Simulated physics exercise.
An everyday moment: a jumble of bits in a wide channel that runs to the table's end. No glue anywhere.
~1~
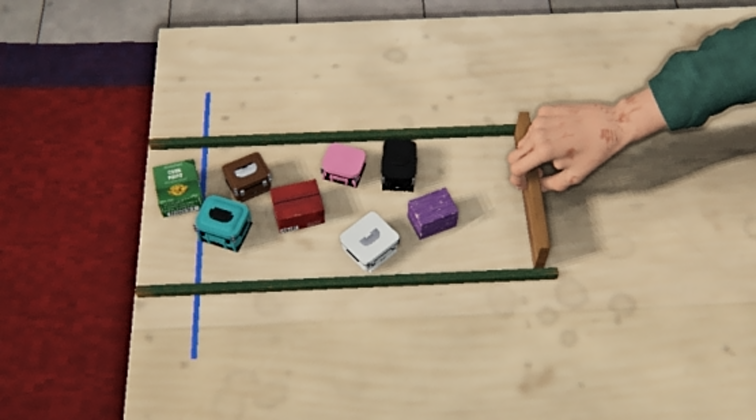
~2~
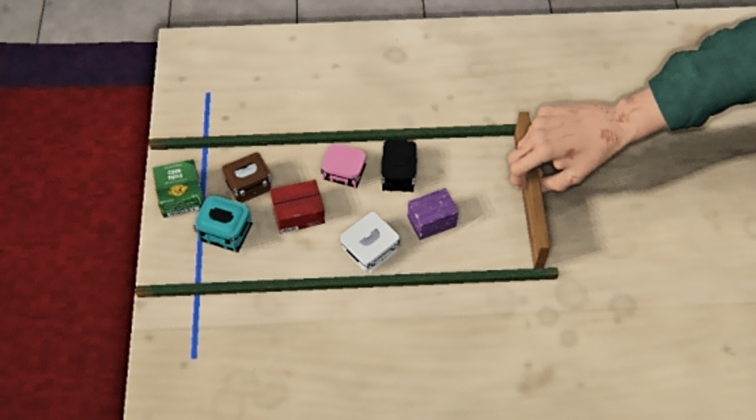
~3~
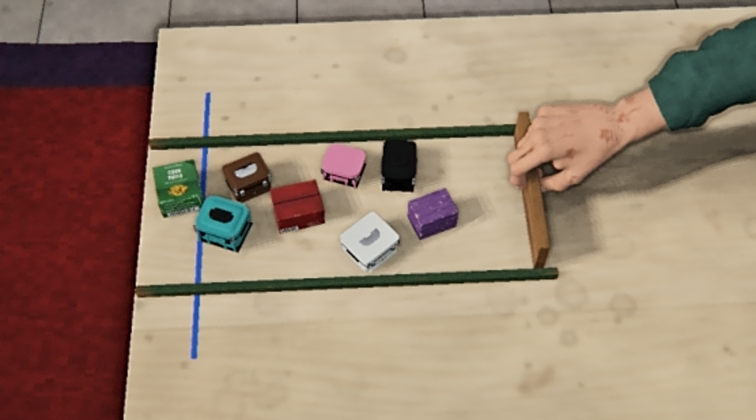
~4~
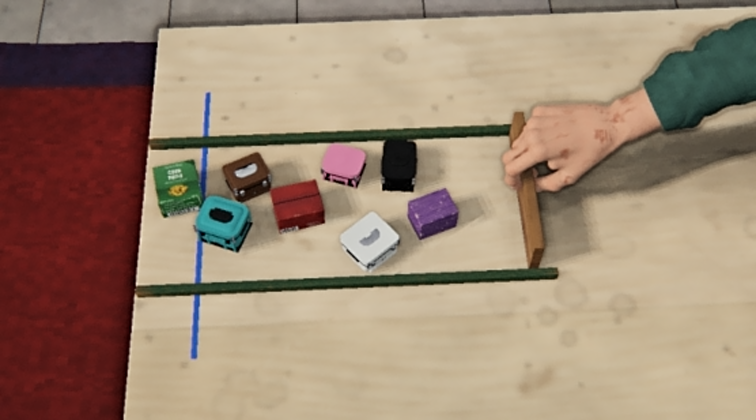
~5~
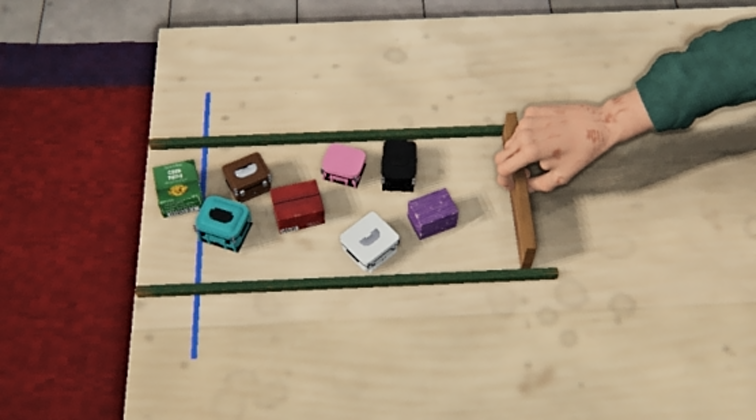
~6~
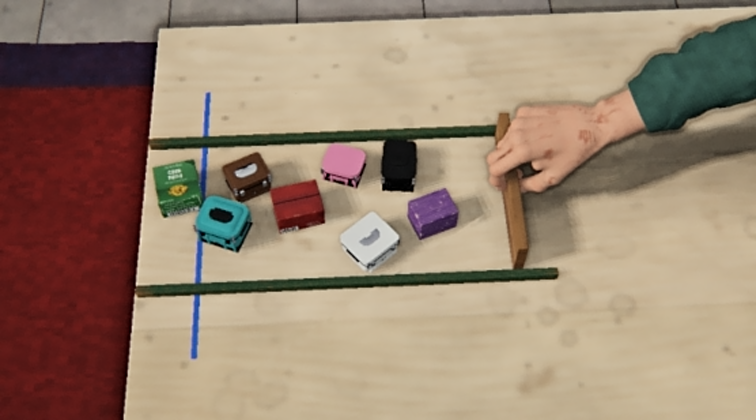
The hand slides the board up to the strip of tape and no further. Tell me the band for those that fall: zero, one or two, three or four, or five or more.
Outcome: The number that fall off is three or four.
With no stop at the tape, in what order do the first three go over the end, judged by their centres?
They are the green box, the turquoise case, the brown case.
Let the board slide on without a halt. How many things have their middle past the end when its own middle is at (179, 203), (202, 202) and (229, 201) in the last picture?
Past the end: 5, 4 and 3.
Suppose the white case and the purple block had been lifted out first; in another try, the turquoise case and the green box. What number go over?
Fallen: 2, and 2 in the other try.
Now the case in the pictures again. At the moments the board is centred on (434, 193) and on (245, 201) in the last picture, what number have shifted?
At the one place 1, at the other 8.
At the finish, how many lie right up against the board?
The number is 3.
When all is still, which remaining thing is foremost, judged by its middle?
That is the pink case.
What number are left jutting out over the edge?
It comes to 1.
A little later, none off yet; green box at rest near (178, 188); turquoise case at rest near (224, 223); brown case at rest near (248, 178).
When it is over, the number that fall off is three or four; down, red box, brown case, turquoise case and green box.
